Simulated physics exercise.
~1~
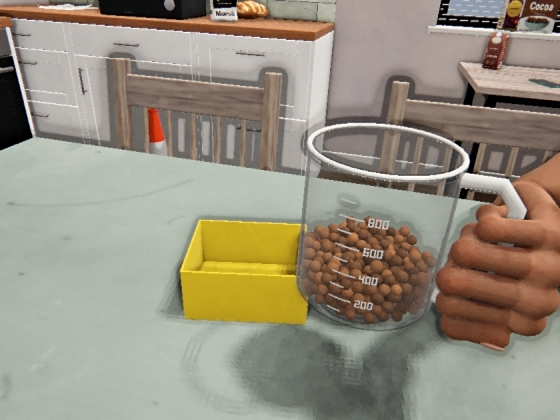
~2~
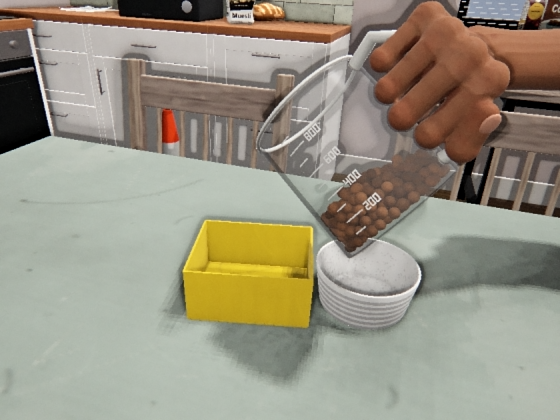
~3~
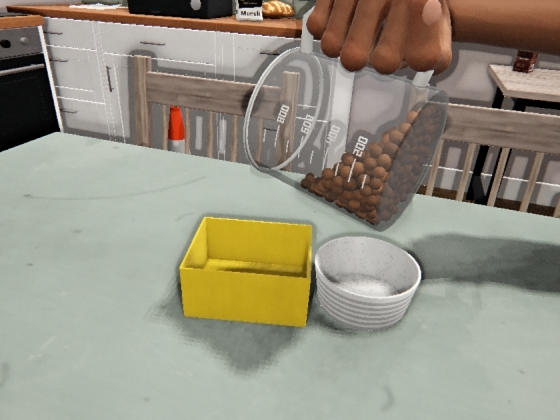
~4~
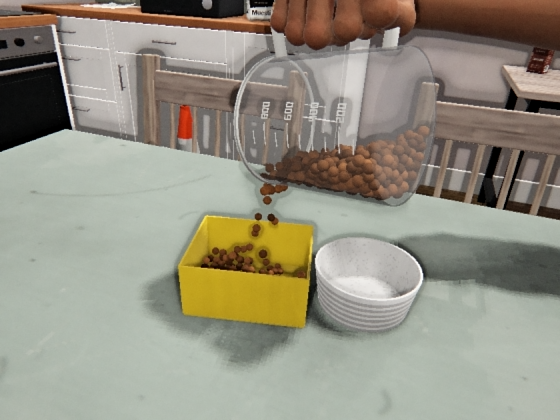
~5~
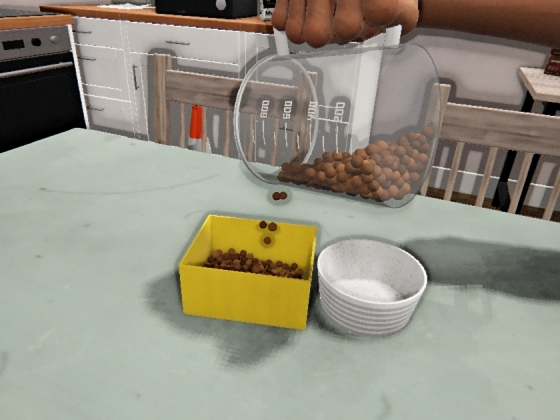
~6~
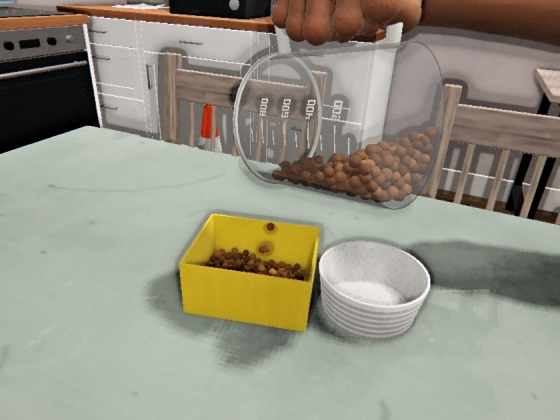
In this clip, a hand lifts a clear measuring jug of brown cereal balls above a yellow tin and a white dish on a table, tilts it leftward and pours some into the tin, leaving the dish empty and many balls still in the jug.
